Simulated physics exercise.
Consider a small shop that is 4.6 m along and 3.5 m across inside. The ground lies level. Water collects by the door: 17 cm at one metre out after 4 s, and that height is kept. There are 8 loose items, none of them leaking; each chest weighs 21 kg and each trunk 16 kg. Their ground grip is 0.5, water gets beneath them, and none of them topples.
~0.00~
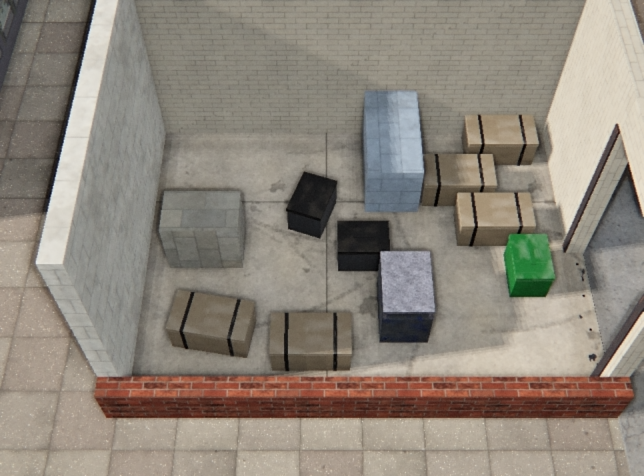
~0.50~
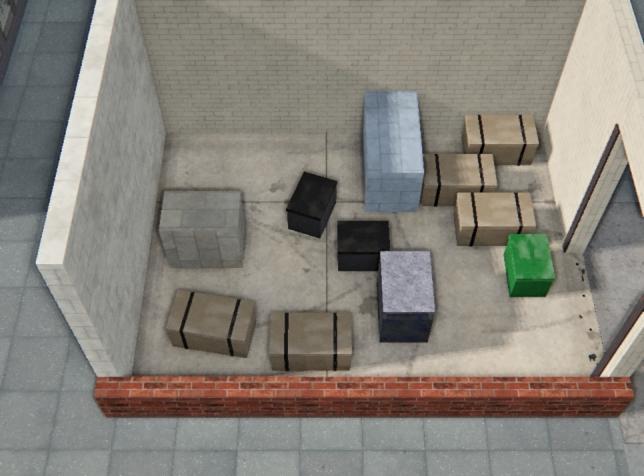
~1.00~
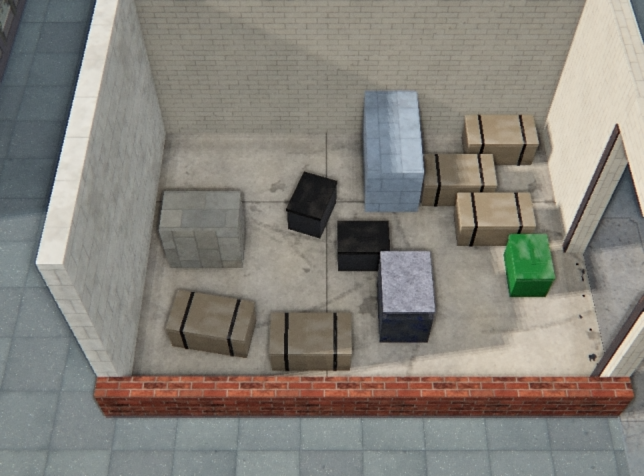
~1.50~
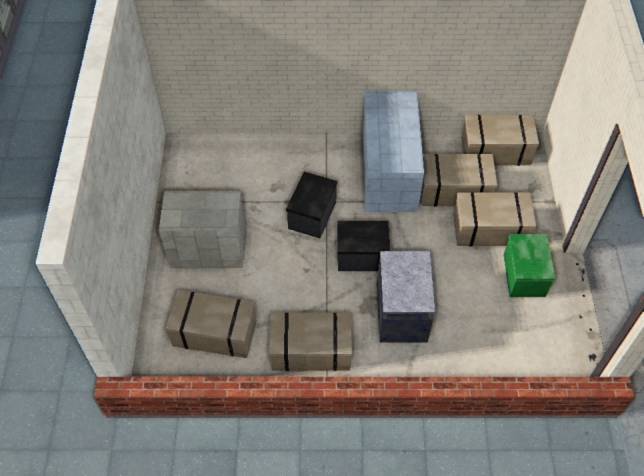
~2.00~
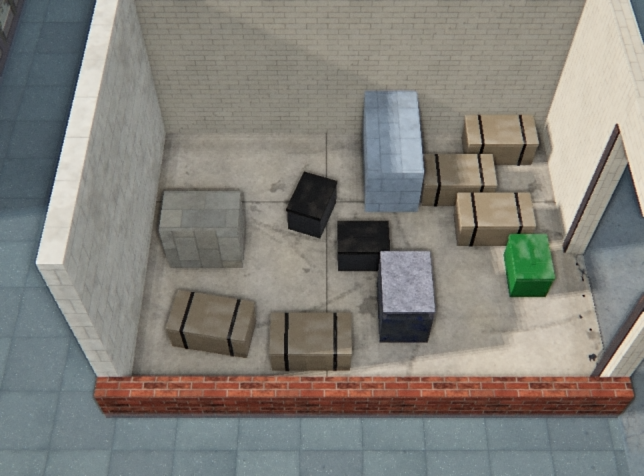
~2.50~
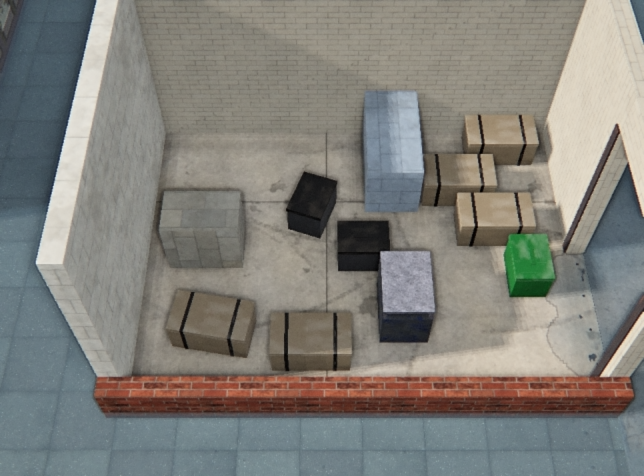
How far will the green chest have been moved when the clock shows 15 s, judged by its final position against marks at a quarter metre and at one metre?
Distance covered: Large.
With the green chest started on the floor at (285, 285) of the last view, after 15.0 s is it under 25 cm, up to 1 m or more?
Well, it gets a small push.
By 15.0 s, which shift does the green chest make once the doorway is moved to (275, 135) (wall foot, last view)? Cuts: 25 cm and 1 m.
Green chest: Small shift.
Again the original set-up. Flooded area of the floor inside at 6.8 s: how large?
Near 10.0 m2 in all.
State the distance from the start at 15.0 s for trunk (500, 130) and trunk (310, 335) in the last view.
In that order: 50 cm, 50 cm.
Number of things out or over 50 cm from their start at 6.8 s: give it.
By my reckoning, 1.
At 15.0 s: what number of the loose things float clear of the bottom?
I count 8.
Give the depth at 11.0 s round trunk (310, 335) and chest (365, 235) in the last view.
I'd estimate 8 cm for the first and 7 cm for the second.
After 3.5 s the green chest is near (532, 256), 0.0 m from its start, aground; 0 afloat.
After 6.8 s the green chest is near (416, 226), 1.2 m from its start, aground; 0 afloat.
After 11.0 s the green chest is near (351, 214), 2.0 m from its start, afloat; 6 afloat.
After 15.0 s the green chest is near (270, 206), 2.8 m from its start, afloat; 8 afloat.
